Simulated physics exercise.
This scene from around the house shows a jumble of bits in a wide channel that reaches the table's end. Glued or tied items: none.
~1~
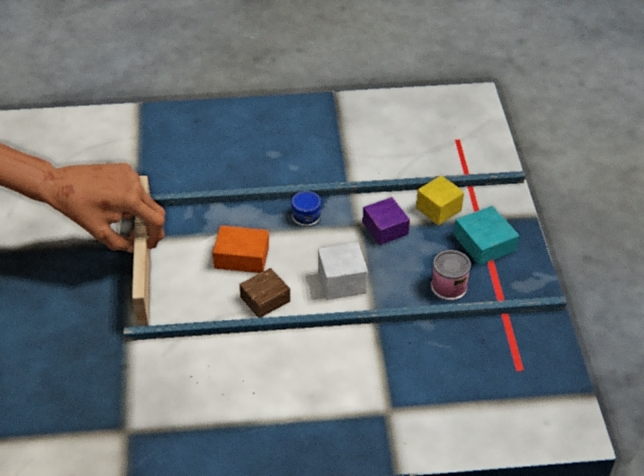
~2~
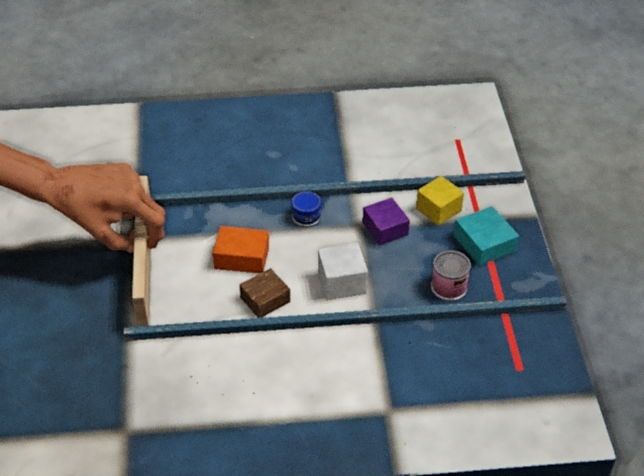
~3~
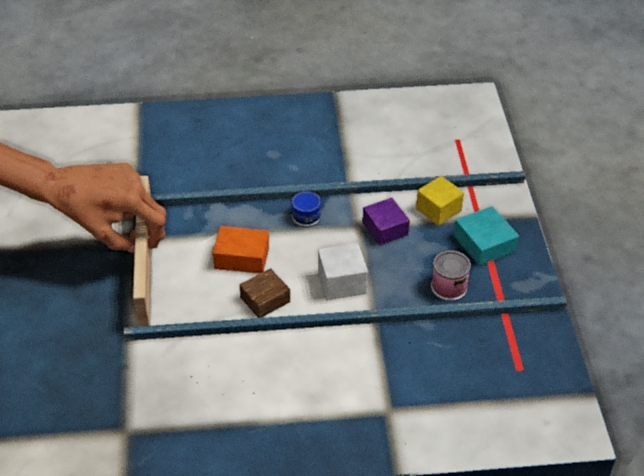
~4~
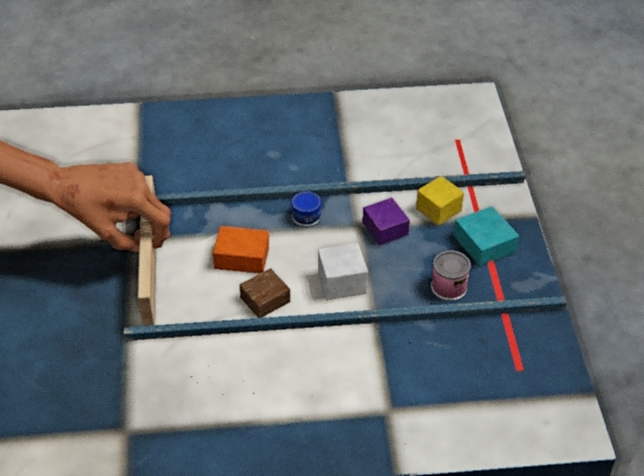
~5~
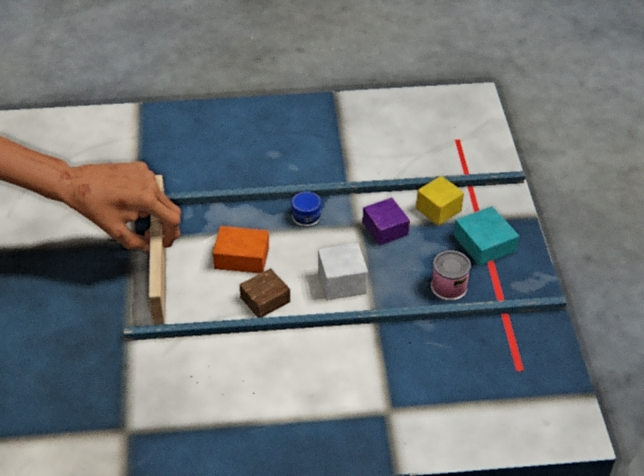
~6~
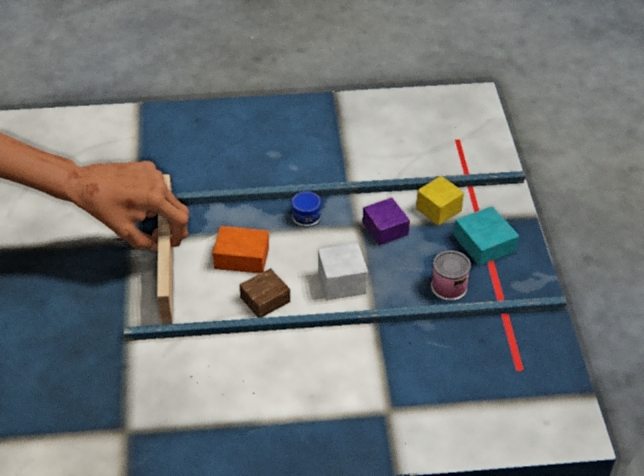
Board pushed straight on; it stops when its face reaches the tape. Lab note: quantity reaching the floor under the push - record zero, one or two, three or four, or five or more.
Recorded: One or two.
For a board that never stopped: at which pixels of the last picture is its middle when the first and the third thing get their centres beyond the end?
First at (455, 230), next at (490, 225).
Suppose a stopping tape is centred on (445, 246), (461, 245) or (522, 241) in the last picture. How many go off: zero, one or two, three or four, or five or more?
So, taking them in turn, I'd give none; 1 or 2; five or over.
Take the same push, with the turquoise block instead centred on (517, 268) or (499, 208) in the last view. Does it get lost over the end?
First spot, it is pushed off; second spot, it is pushed off.
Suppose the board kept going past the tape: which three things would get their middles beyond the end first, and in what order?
Earliest first: The yellow block, then the turquoise block, and then the pink pot.
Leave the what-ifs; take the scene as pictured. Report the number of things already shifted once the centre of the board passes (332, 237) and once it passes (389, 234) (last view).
I count 5 first and 7 after.
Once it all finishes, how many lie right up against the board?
Contact count: 3.
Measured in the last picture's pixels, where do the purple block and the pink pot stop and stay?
First at (526, 196); second at (556, 278).
Soon after, none off yet; turquoise block at rest near (486, 236); yellow block at rest near (440, 201); pink pot at rest near (451, 276).
In the end, the number that fall off is one or two; gone, yellow block and turquoise block.
